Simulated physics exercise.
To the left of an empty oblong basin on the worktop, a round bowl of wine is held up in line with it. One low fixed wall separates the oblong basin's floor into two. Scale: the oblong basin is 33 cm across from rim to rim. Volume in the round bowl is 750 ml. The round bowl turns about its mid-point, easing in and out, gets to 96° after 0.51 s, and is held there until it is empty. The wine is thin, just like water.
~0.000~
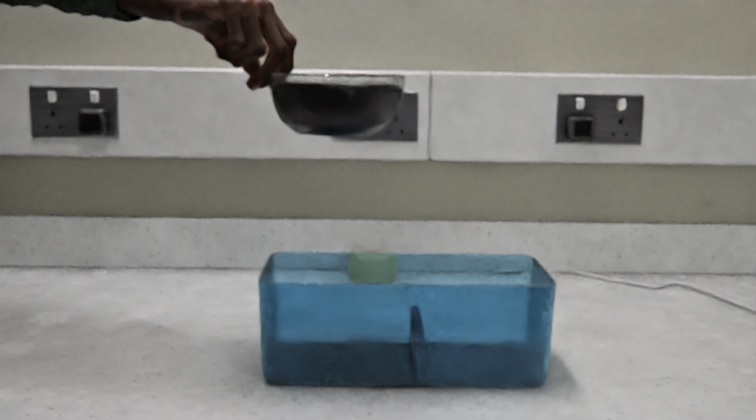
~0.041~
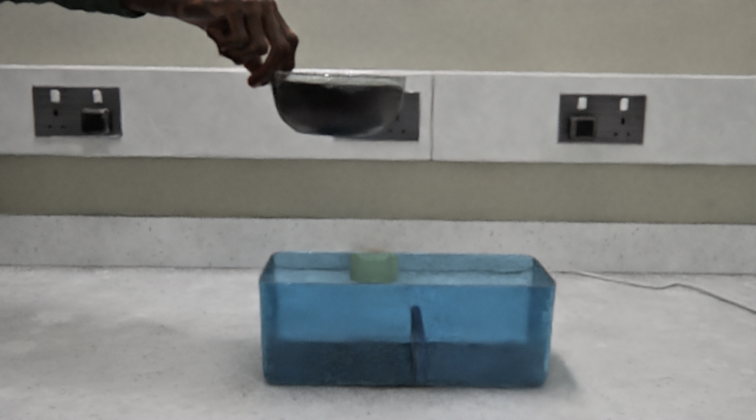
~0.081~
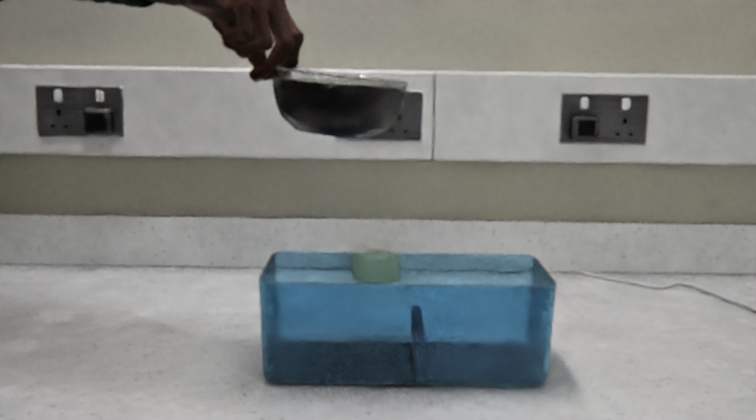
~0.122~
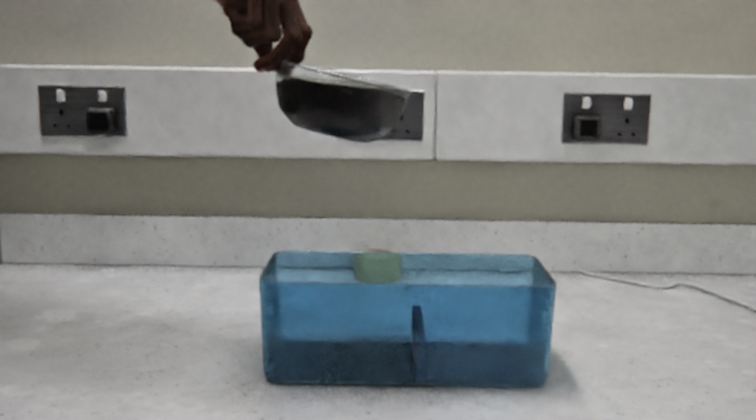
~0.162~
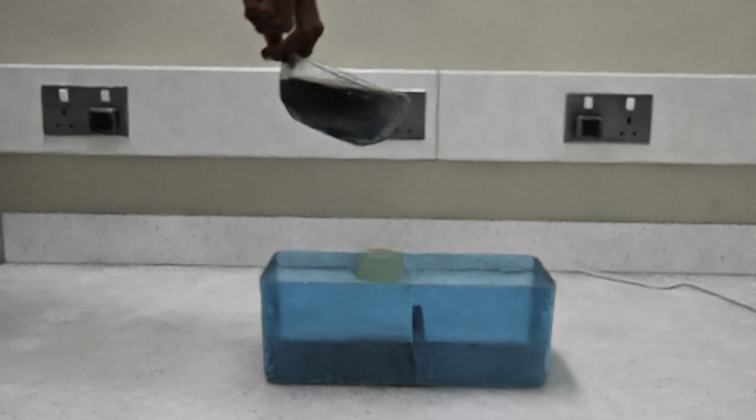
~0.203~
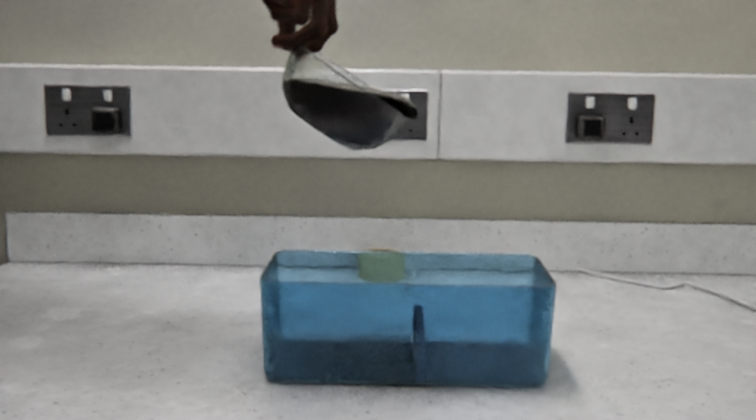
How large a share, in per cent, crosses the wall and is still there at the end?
A share of about 71 per cent.
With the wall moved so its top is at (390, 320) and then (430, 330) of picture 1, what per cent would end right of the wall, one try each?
The first try gives 85 percent and the second 60 percent.
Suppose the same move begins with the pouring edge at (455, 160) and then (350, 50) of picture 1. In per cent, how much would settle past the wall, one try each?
The first try gives 75 percent and the second 35 percent.
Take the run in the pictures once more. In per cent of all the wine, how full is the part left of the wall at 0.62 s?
Left share: Approx. 10 %.
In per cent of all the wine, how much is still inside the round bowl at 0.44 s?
Close to 16 in a hundred.
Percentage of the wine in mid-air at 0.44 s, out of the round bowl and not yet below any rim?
Close to 64 per cent, I'd say.
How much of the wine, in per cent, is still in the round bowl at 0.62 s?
About 2 % is still there.
After 0.44 s the tilt is 92° and 15 per cent is still to pour, 1 is left of the wall and 20 right of it.
After 0.62 s the tilt is 96° and 2 per cent is still to pour, 11 is left of the wall and 74 right of it.
After 0.81 s the tilt is 96° and 0 per cent is still to pour, 21 is left of the wall and 72 right of it.
After 1.01 s the tilt is 96° and 0 per cent is still to pour, 25 is left of the wall and 72 right of it.
In the end 25 per cent lies left of the wall, 71 right of it and 4 outside.
